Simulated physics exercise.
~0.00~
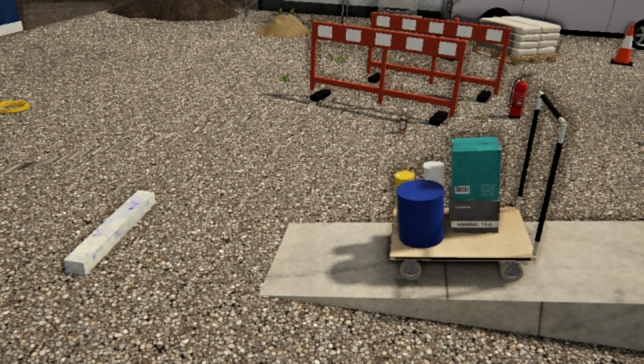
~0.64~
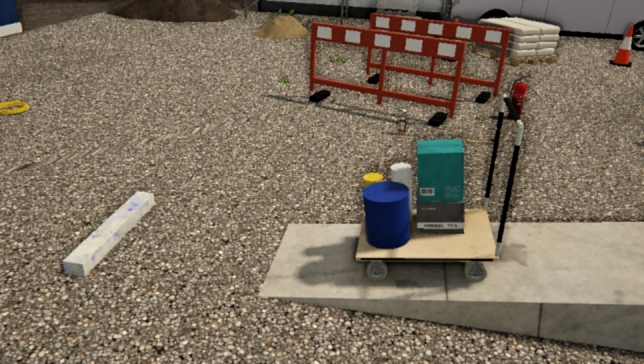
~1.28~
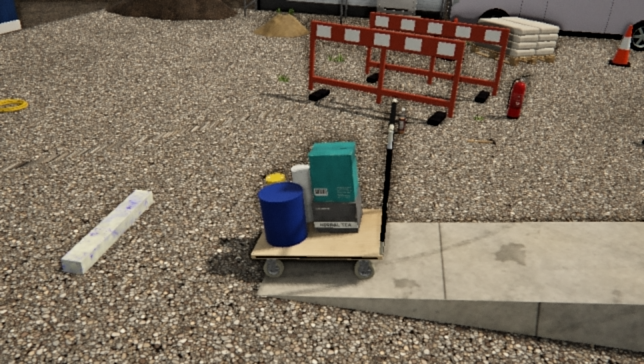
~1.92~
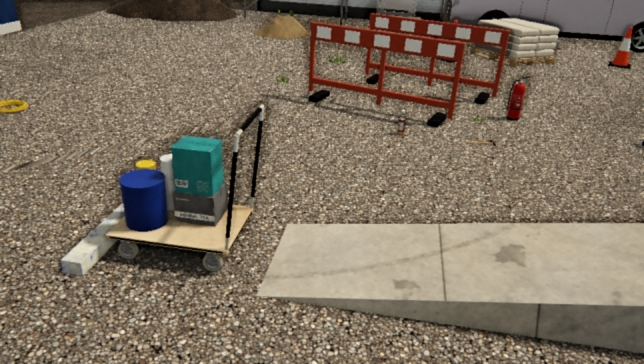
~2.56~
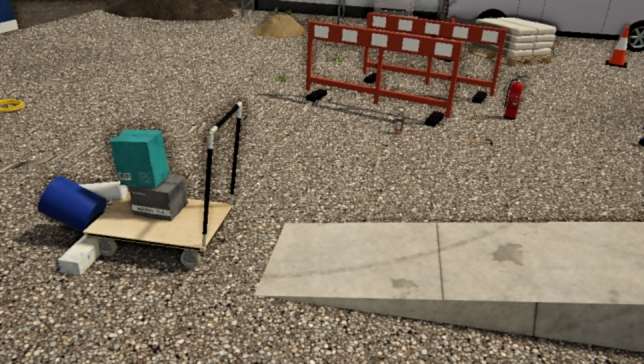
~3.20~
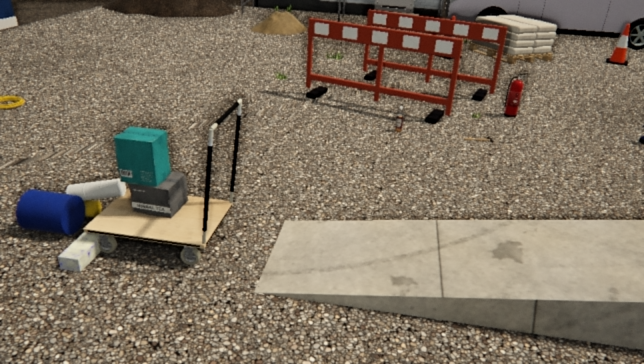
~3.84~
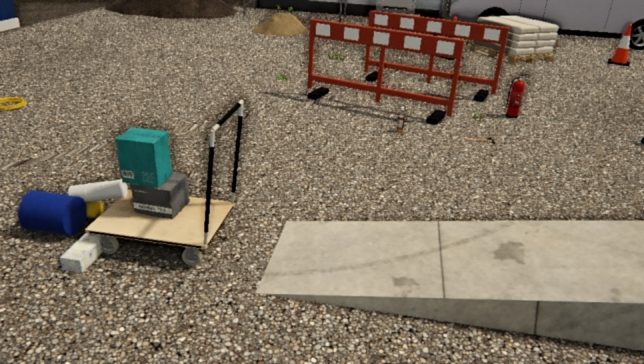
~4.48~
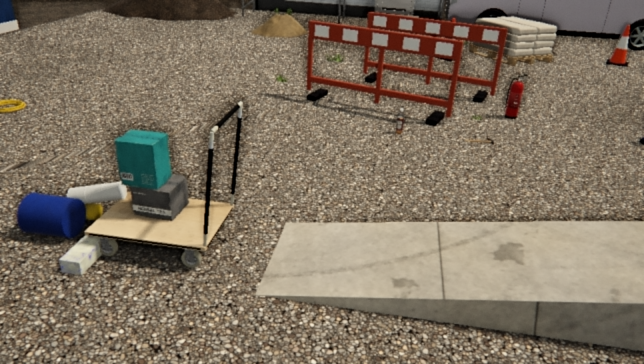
In the video, a loaded flat trolley rolls left down a concrete ramp and across gravel to a pale kerb, where it stops; the blue pail and the white and yellow canisters topple off, while the turquoise box stays atop the grey parcel on the deck.
